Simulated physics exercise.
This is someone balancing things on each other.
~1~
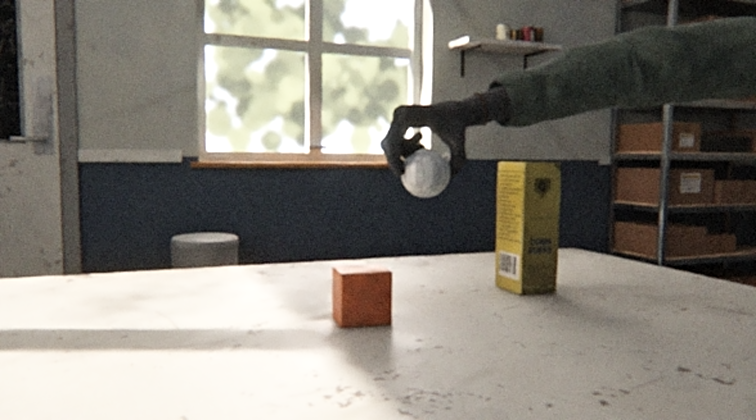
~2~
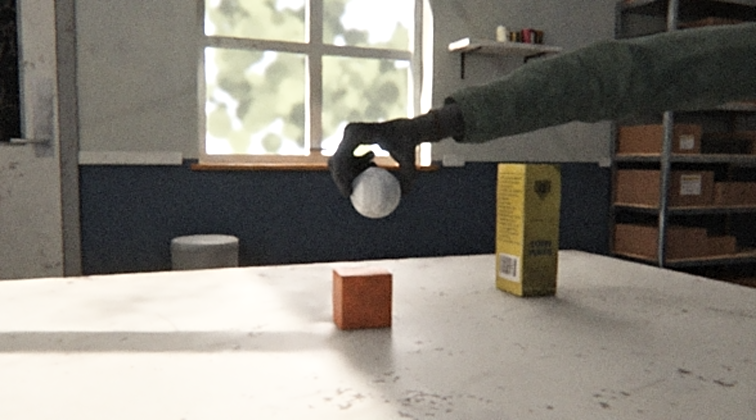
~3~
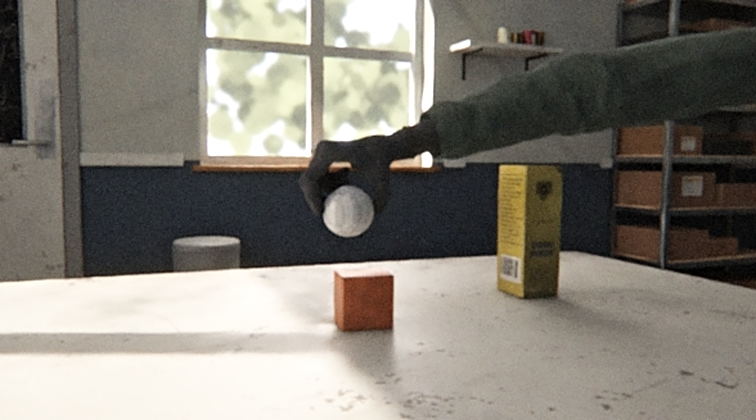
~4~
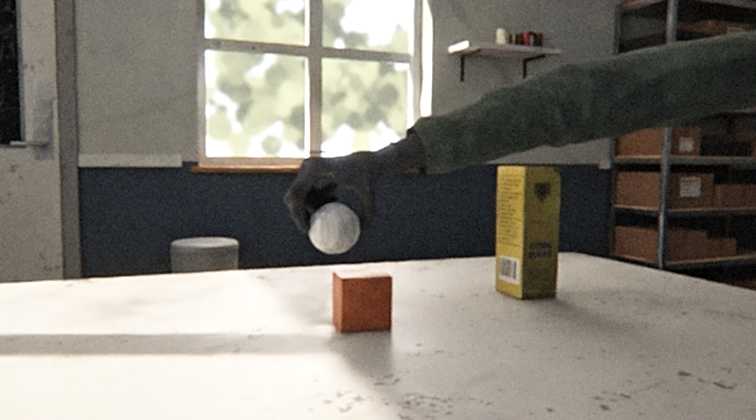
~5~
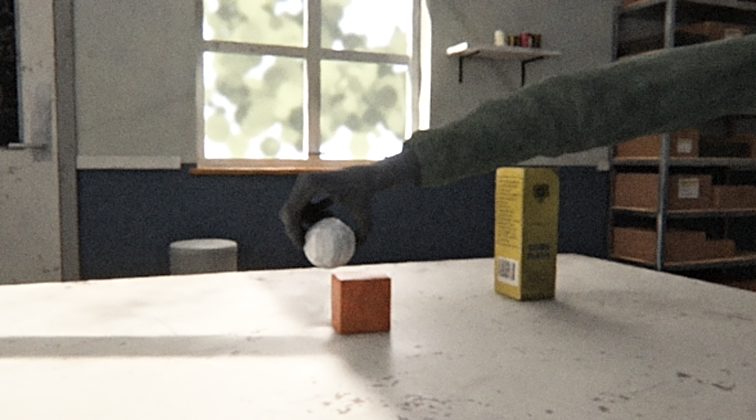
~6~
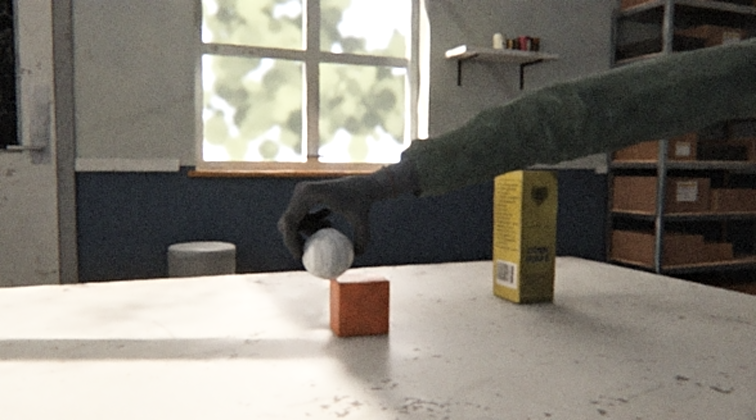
A gloved hand on a green-sleeved arm reaches in from the right above a pale, worn tabletop, seen from just above table height, with a bright window behind. It holds a white onion, while a small orange block sits near the middle and a yellow carton stands to the right. The hand carries the onion leftward and down to the block's upper left, slowing, while the view shifts very slightly.
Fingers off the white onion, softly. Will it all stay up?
Outcome: The pile comes apart.
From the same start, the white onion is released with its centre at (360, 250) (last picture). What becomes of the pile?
Then it holds.
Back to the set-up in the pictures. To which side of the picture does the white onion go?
It goes to the left.
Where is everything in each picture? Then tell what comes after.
The first picture shows coming down; white onion (426, 173); yellow carton (527, 226).
The second picture shows coming down; white onion (375, 193); yellow carton (527, 228).
The third picture shows coming down; white onion (348, 211); yellow carton (529, 230).
The fourth picture shows coming down; white onion (334, 228); yellow carton (527, 231).
The fifth picture shows coming down; white onion (329, 244); yellow carton (526, 232).
The sixth picture shows in place under the hand; white onion (328, 254); yellow carton (524, 235).
Then, 0.30 s past the last view, white onion now fallen.
Then, 0.40 s past the last view, things are still on the move.
Then, 2.00 s past the last view, nothing new.
Finally, fallen, white onion; the other 2 still in place. Final places as the last picture's camera would see them, white onion near (291, 311). The pile gives way.
